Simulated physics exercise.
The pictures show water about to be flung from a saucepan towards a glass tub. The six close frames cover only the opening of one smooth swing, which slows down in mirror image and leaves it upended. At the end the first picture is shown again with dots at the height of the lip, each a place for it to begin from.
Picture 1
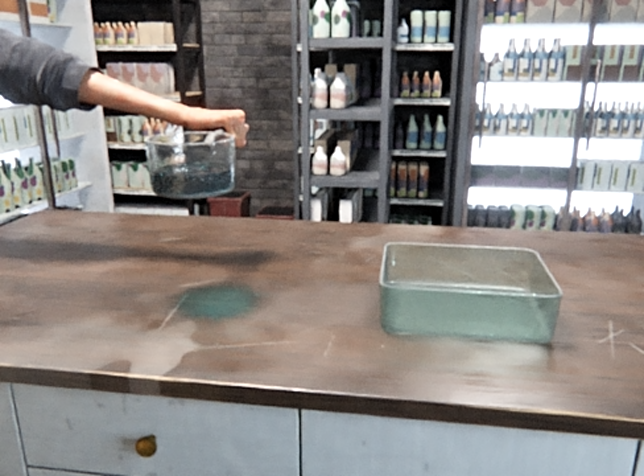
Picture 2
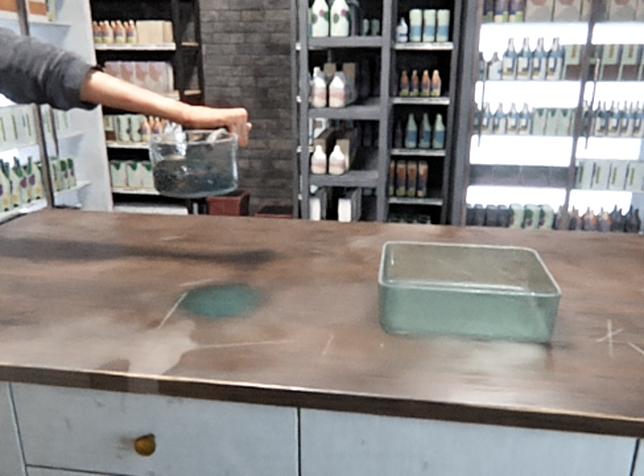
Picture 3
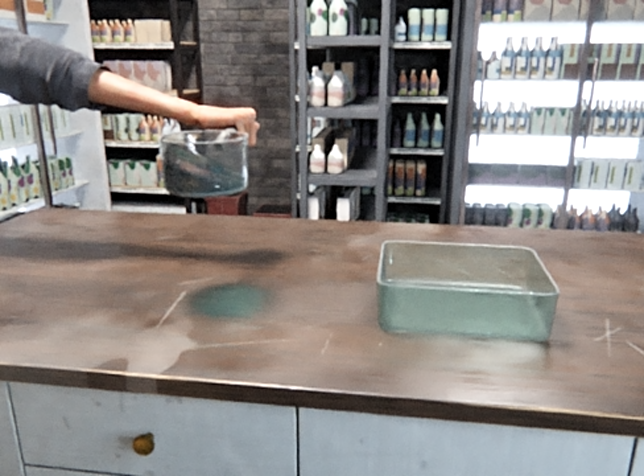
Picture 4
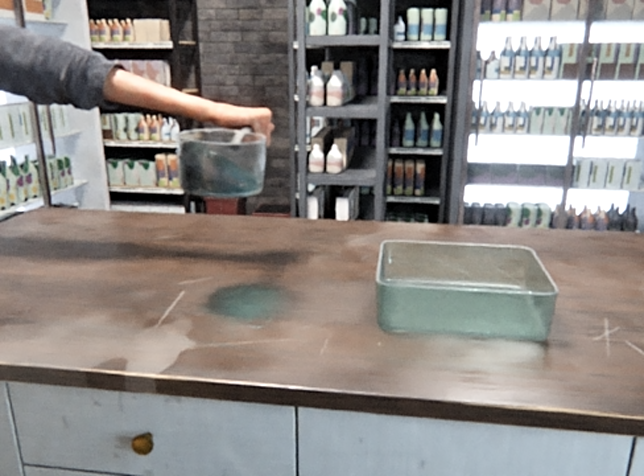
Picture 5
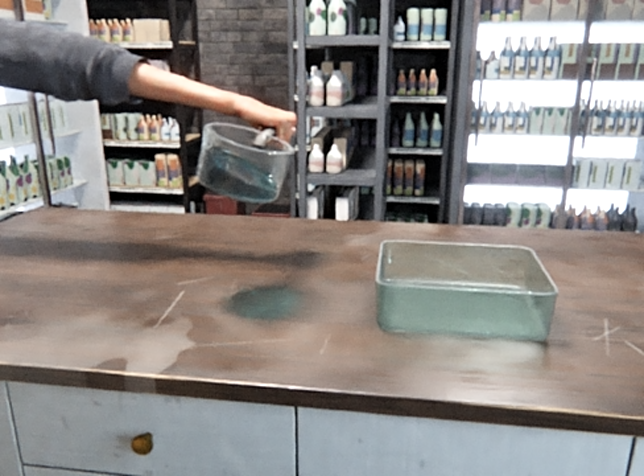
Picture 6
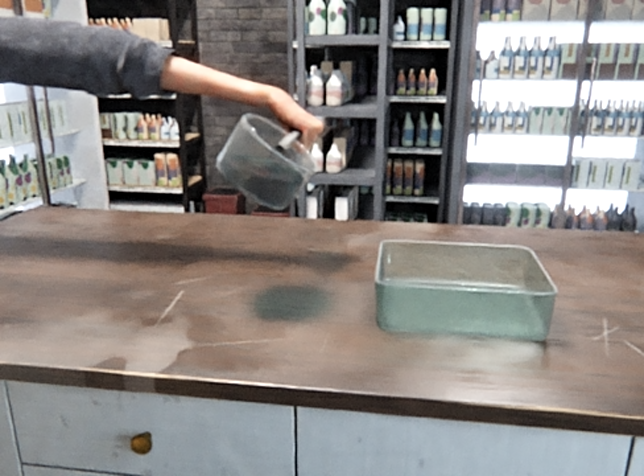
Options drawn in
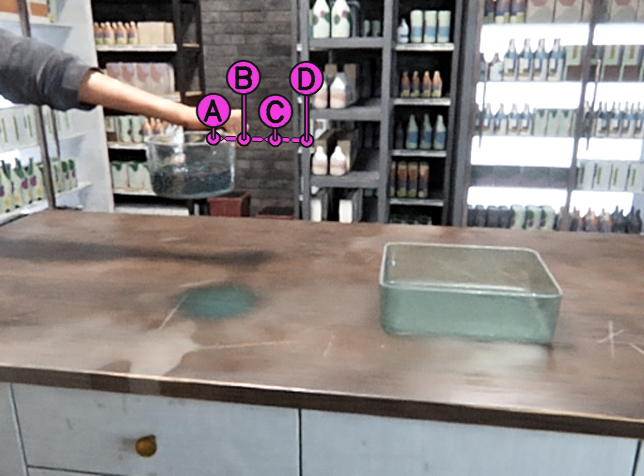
An arm in a dark sleeve held a clear container above a wooden counter, moved it slowly right toward a rectangular glass tub, then tilted it more and more while the tub stayed still.
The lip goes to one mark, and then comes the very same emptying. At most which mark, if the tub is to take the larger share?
A will do.
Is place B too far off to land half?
No, not at all.
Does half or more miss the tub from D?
No, not at all.
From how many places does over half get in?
All of them.
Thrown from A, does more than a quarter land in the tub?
Yes.
In magenta, A at (213, 138); B at (243, 139); C at (275, 139); D at (306, 140).
For place A, about 64 % lands in the tub, 19 % falls short and 17 % goes beside or beyond.
For place B, about 70 % lands in the tub, 6 % falls short and 24 % goes beside or beyond.
For place C, about 69 % lands in the tub, 12 % falls short and 19 % goes beside or beyond.
For place D, about 76 % lands in the tub, 15 % falls short and 9 % goes beside or beyond.
